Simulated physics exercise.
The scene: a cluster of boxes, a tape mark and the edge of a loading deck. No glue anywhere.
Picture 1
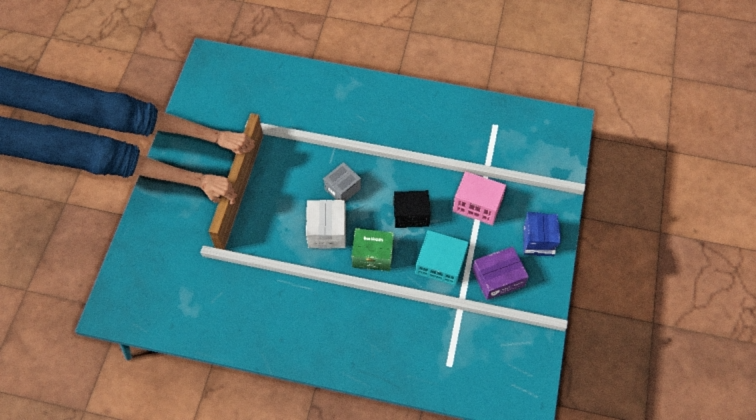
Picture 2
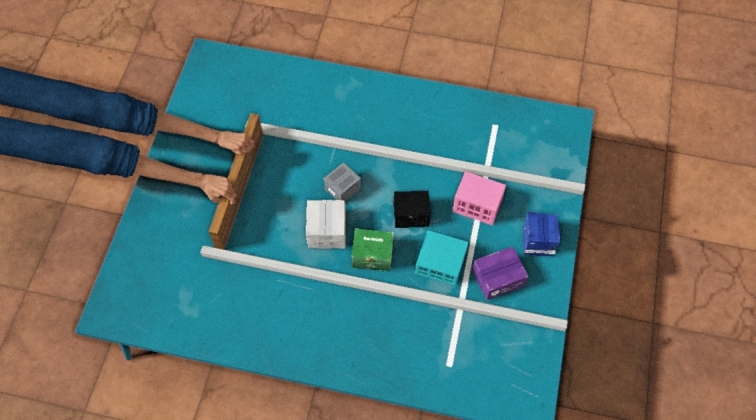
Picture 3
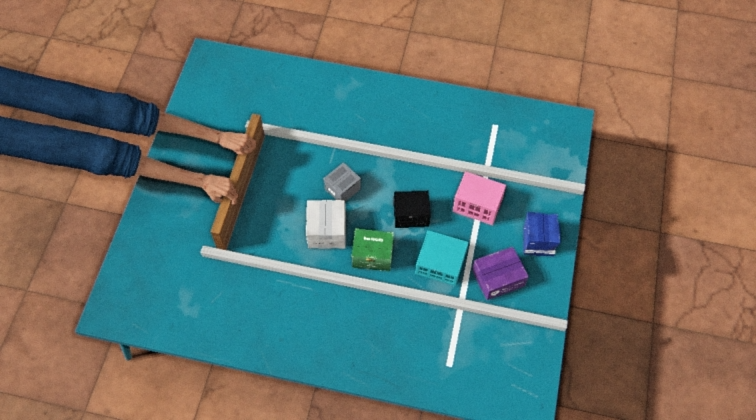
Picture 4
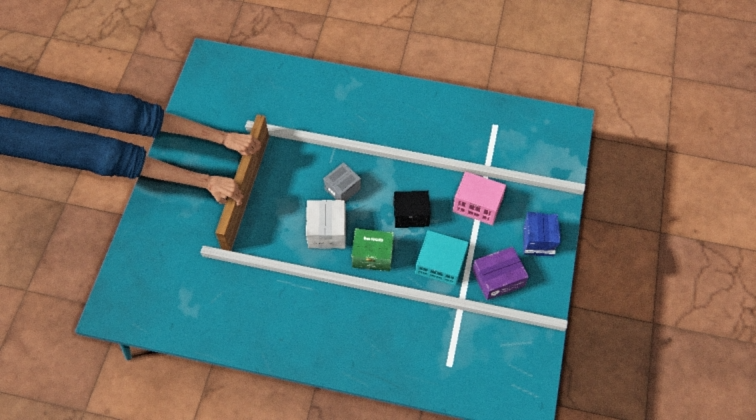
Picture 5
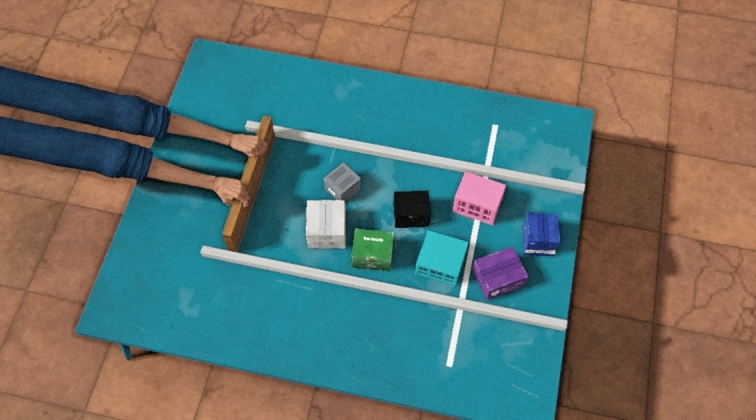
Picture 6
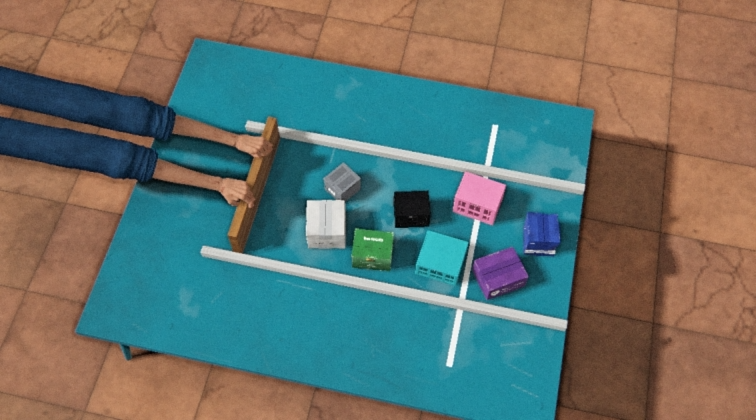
In this clip, two hands hold a wooden plank upright on a teal table and slide it slightly to the right between two pale rails, while the eight colored boxes in front of it stay still around a white line.
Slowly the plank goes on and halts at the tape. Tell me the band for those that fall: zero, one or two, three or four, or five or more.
In the end the number that fall off is one or two.
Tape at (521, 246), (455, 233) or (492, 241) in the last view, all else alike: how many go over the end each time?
Down on the ground: 4, 1 and 2.
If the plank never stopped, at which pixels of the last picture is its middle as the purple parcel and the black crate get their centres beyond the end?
For the purple parcel at (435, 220), for the black crate at (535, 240).
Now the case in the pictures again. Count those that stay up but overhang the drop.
It comes to 1.
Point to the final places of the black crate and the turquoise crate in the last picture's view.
The black crate at (513, 234), the turquoise crate at (567, 283).
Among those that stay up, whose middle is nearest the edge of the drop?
That is the turquoise crate.
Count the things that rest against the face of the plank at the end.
That makes 2.
Soon after, none off yet; blue box at rest near (541, 234); purple parcel at rest near (500, 273); pink crate at rest near (479, 199).
In the end, the number that fall off is one or two; gone, purple parcel.
